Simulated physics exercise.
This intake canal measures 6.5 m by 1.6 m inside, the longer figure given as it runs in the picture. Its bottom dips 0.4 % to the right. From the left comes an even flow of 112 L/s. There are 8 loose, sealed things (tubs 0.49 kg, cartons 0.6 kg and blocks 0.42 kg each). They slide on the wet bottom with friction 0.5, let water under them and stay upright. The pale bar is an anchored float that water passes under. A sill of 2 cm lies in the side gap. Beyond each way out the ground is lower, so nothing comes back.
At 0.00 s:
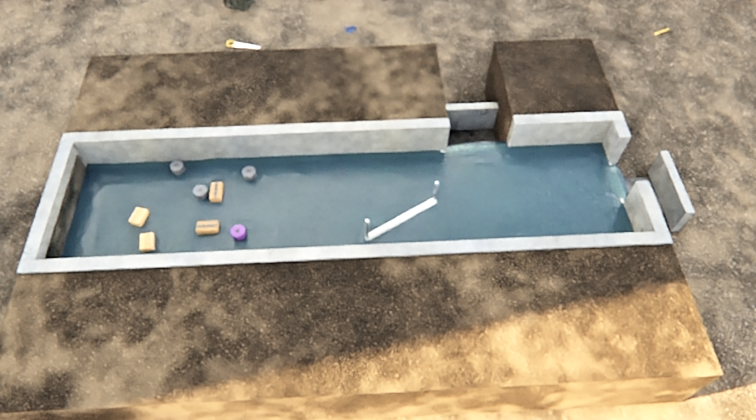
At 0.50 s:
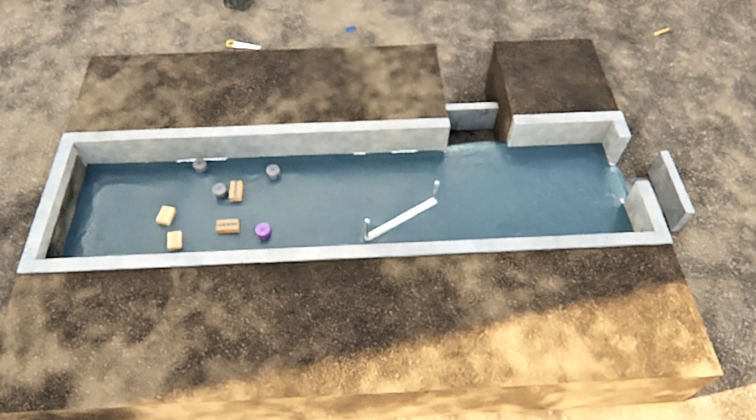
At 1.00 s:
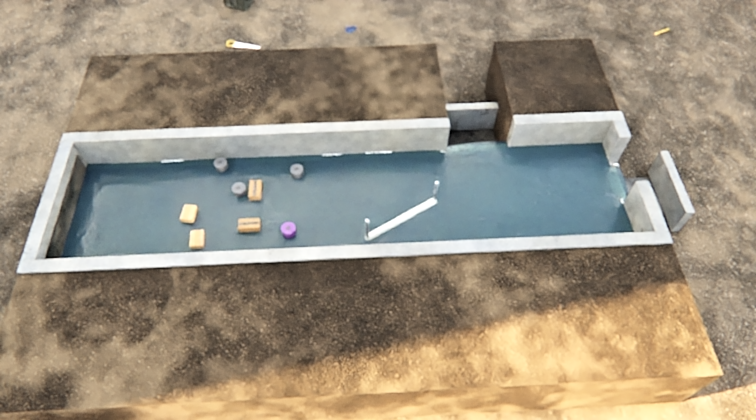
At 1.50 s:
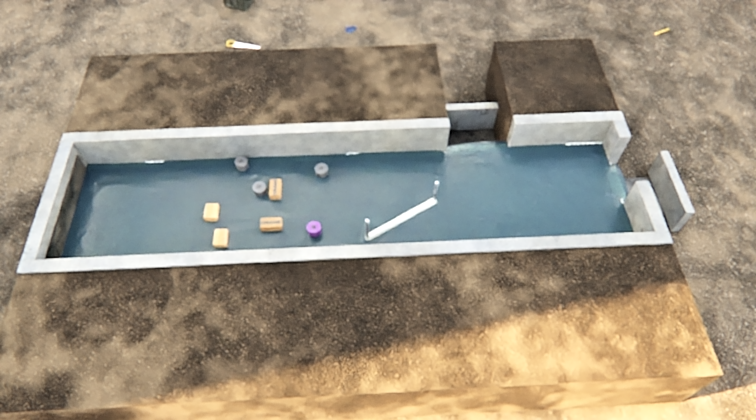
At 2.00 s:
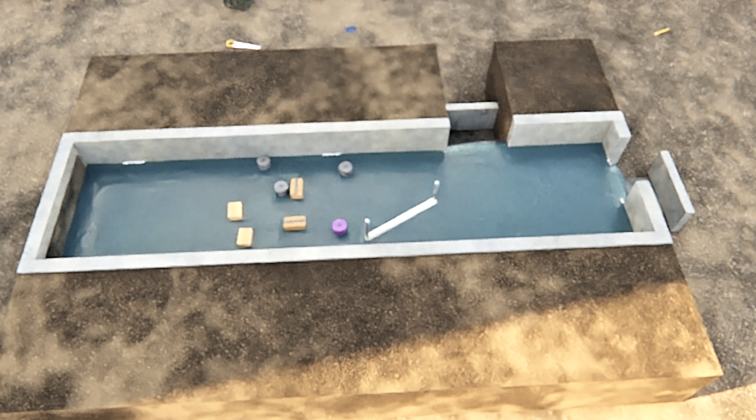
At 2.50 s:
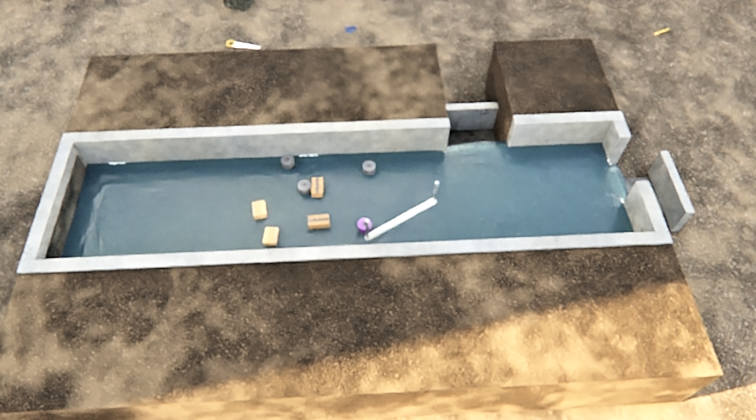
In a walled water channel, a purple tub, cartons and blocks drift steadily right together.
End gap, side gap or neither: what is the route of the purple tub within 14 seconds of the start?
Purple tub: Side opening.
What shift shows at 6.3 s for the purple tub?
About 300 cm.
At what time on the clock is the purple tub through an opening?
At about 7.5 s.
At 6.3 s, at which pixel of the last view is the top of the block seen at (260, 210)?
Around (427, 190).
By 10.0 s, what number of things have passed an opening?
By then 8.
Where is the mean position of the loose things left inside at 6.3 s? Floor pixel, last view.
Around (450, 187).
After 3.5 s the purple tub is near (394, 209), 1.8 m from its start, afloat; 0 of 8 are out; 8 afloat.
After 6.3 s the purple tub is near (488, 166), 3.1 m from its start, afloat; 2 of 8 are out; 6 afloat.
After 10.0 s the purple tub has gone out by the side gap; 8 of 8 are out; 0 afloat.
After 14.0 s the purple tub has gone out by the side gap; 8 of 8 are out; 0 afloat.
